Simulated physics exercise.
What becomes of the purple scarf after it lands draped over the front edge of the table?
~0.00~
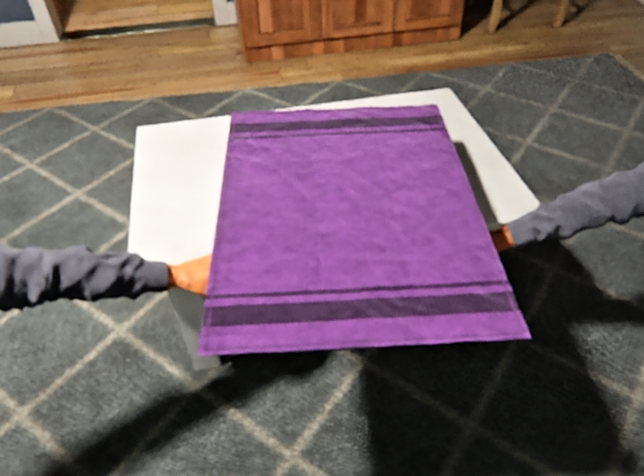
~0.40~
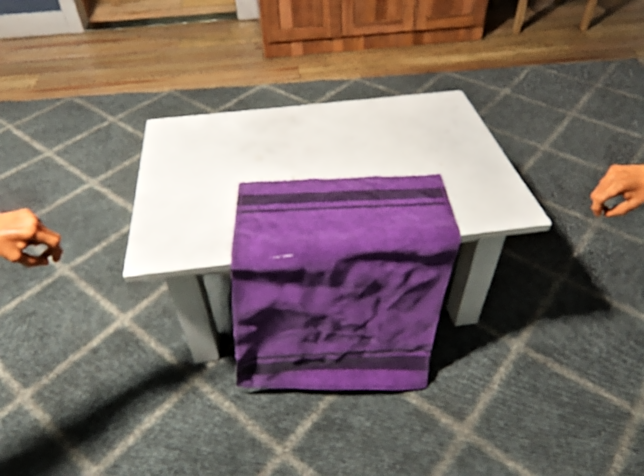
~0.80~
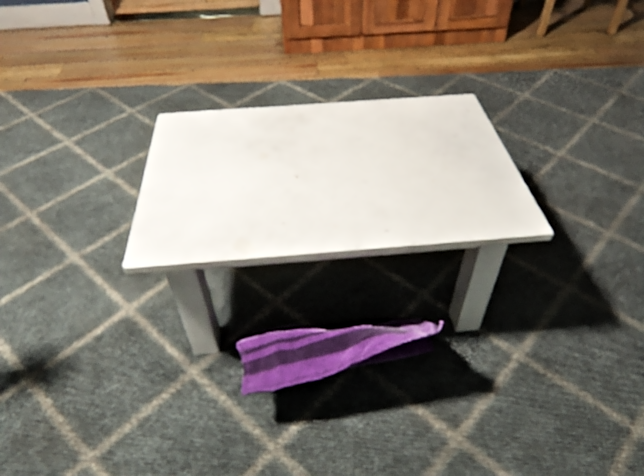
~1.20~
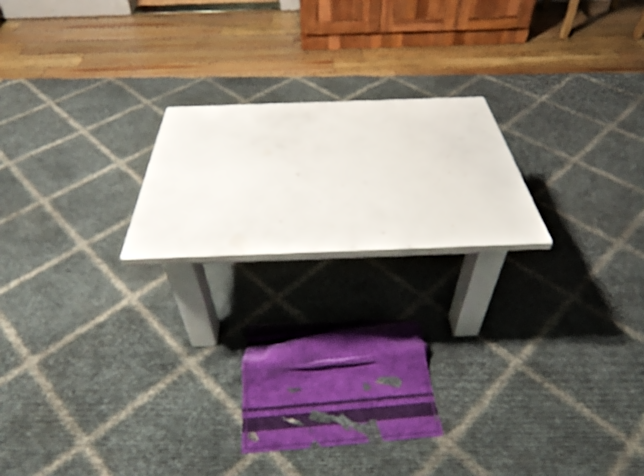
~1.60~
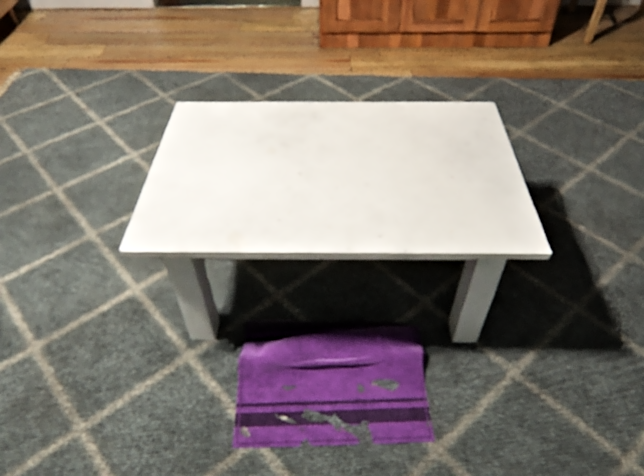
It slides off the table completely and ends up lying on the rug in front, with none of it left on the tabletop.
